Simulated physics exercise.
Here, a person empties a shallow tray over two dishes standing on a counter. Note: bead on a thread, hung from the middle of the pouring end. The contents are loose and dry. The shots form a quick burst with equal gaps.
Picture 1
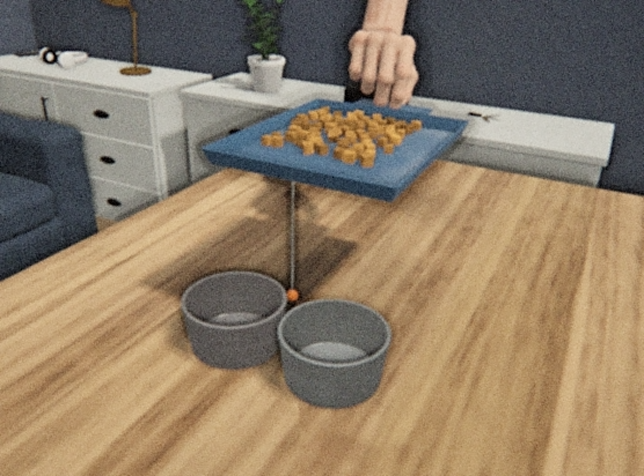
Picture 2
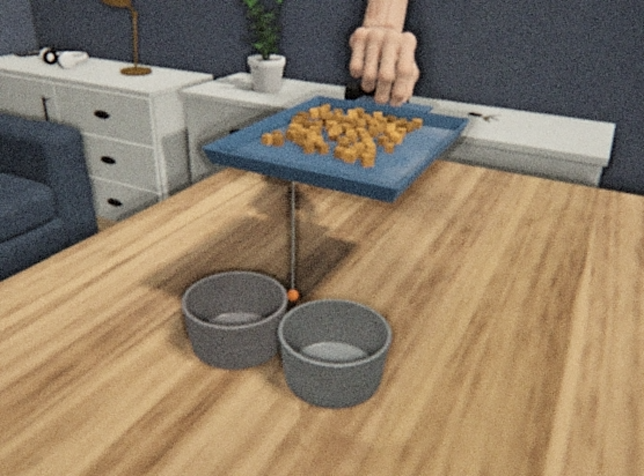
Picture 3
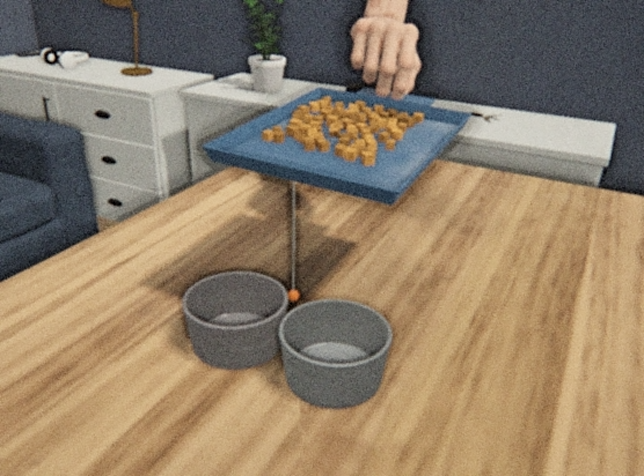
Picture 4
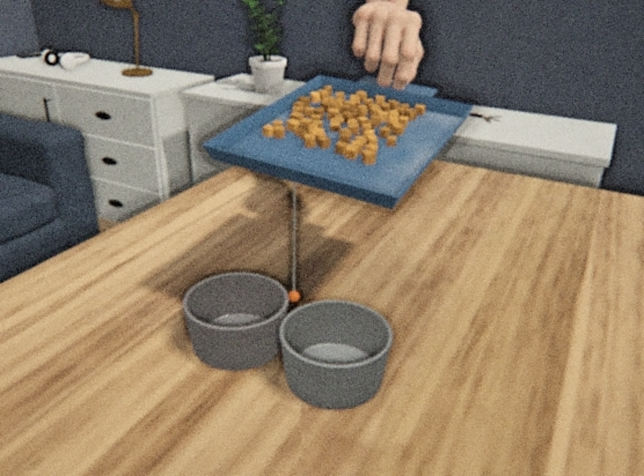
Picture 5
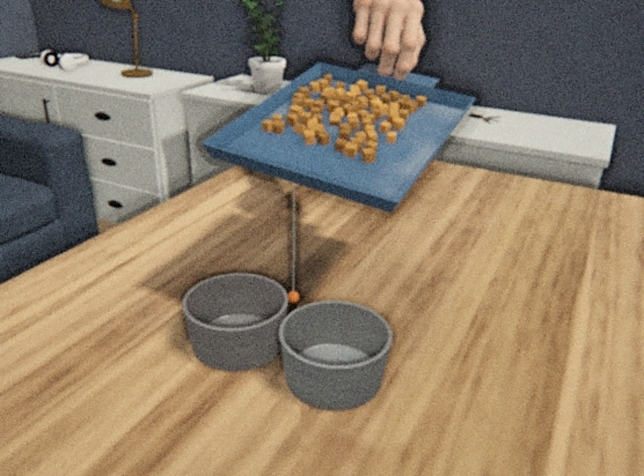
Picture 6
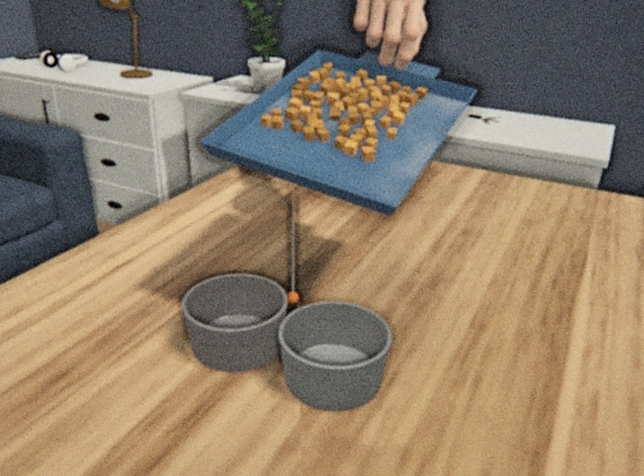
A hand raised the far end of a blue tray of small brown cubes above two gray dishes on a wooden surface, gradually tilting it toward its lower right corner while the cubes stayed on it.
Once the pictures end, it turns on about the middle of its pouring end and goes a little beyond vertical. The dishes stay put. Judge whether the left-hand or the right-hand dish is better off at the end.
The right-hand dish is better off.
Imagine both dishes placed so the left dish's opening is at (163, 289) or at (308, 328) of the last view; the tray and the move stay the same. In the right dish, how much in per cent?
Trial 1 around 0 percent, trial 2 around 40 percent.
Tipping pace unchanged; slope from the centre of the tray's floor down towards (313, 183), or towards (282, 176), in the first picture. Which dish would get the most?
First: The dish at right. Second: The dish at left.
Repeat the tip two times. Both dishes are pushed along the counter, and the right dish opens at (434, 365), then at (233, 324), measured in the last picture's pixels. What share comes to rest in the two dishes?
In order: 70 percent, then 0 percent.
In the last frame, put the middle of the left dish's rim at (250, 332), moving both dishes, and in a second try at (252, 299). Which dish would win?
The first time it's the right-side dish, the second time it's the right-side dish.
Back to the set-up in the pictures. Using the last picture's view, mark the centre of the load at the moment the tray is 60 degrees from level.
The load is centred around (372, 200).
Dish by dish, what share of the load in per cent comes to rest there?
Left dish near 0 in a hundred; right dish near 60.
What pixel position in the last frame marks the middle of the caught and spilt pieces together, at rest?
About (354, 389).
Just after the last frame, tray tipped steeply; the larger part on the tray; roughly a quarter in the air.
A moment on, tray tipped right over; roughly a quarter on the tray; roughly a quarter in the right dish; roughly a third outside both; about a tenth in the air.
Further on, tray tipped past a quarter turn; roughly half in the right dish; roughly half outside both.
When it is over, tray tipped past a quarter turn; roughly half in the right dish; not one in the left dish; roughly half outside both.
